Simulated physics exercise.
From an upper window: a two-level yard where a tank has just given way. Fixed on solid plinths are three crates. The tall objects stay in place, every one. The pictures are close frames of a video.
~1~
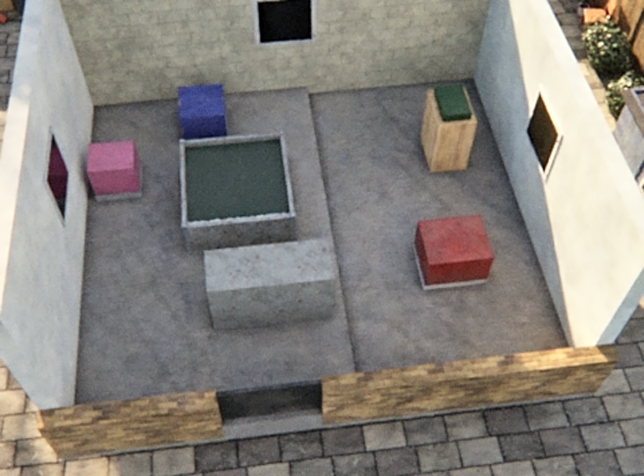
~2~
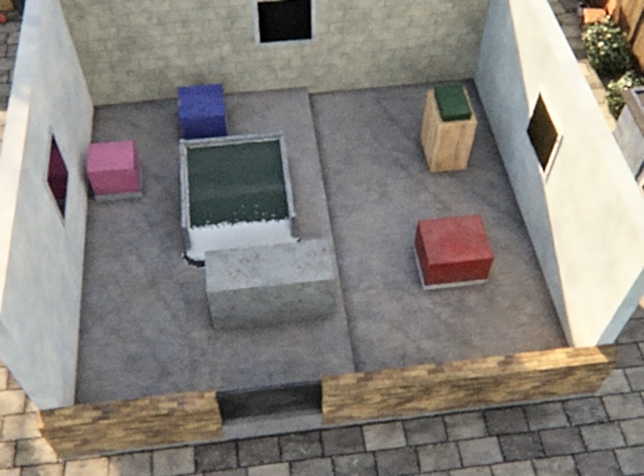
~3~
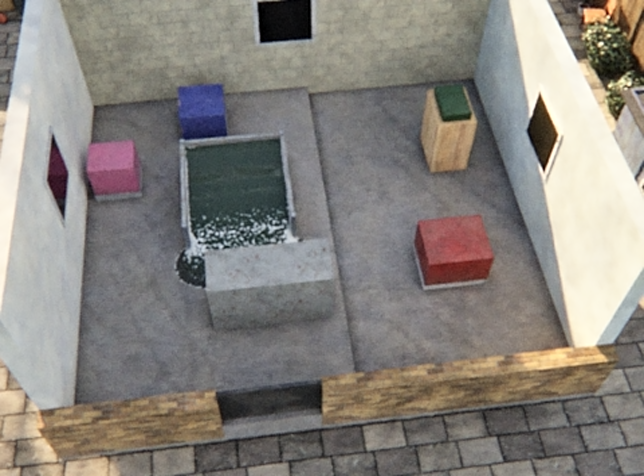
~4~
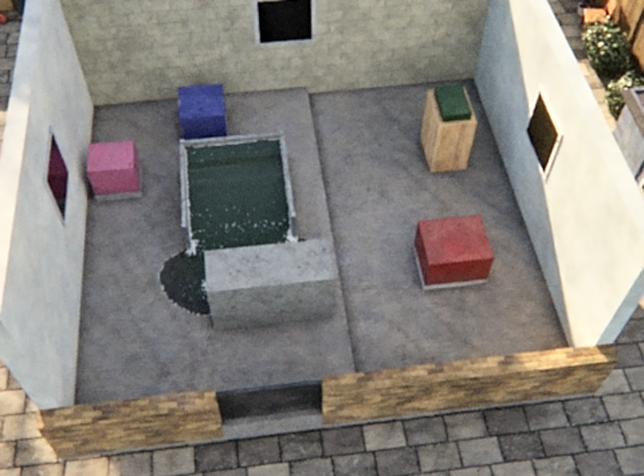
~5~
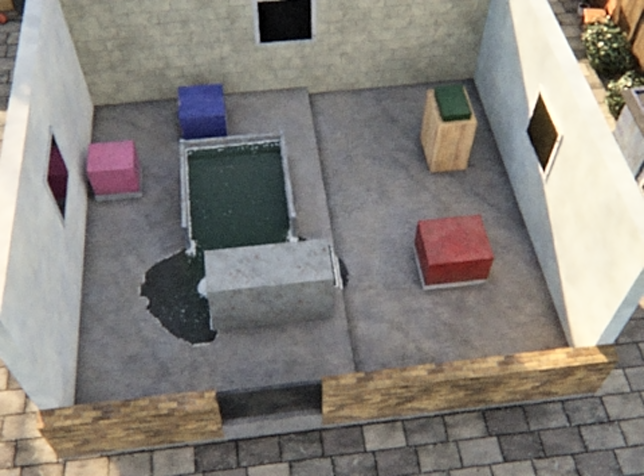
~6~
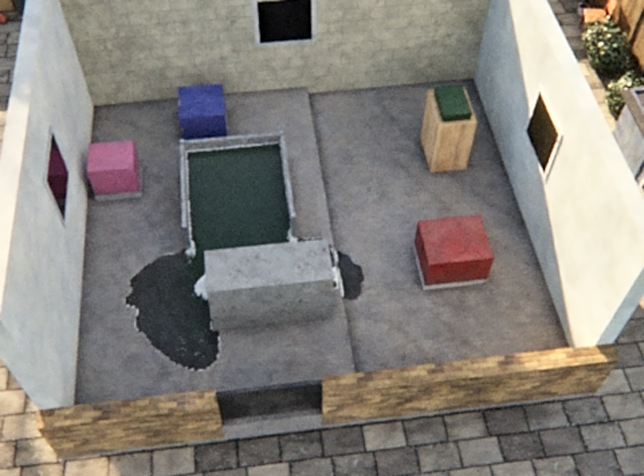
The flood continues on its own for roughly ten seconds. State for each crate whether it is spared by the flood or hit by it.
The red crate is hit; the blue crate is spared; the pink crate is spared.
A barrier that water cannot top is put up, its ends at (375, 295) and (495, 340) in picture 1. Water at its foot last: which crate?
It's the one in blue.
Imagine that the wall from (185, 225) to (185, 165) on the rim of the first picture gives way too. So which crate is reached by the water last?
That is the crate marked red.
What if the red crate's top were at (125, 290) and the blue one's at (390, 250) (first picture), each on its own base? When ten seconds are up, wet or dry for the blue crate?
Within ten seconds the blue crate is overtopped.
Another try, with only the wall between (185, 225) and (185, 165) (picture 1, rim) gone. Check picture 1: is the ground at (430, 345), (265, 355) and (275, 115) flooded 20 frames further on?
Those three come out moisture-free, soaked and moisture-free, one after another.
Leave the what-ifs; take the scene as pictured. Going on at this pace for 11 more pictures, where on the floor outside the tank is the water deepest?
Pointing at (74, 427).
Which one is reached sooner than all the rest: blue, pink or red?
The crate marked red, then.
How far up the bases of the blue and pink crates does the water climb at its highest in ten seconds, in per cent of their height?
In turn 40 and 50 per cent.
A moment on, water covers 20 % of the floor; the red crate water round its plinth, the blue crate not reached, the pink crate not reached.
Next, water covers 30 % of the floor; the red crate water round its plinth, the blue crate not reached, the pink crate not reached.
Then, water covers 45 % of the floor; the red crate water round its plinth, the blue crate not reached, the pink crate water round its plinth.
Later, water covers 70 % of the floor; the red crate water round its plinth, the blue crate not reached, the pink crate water round its plinth.
In the end, water covers 80 % of the floor; the red crate was topped, the blue crate stayed above the water, the pink crate stayed above the water.
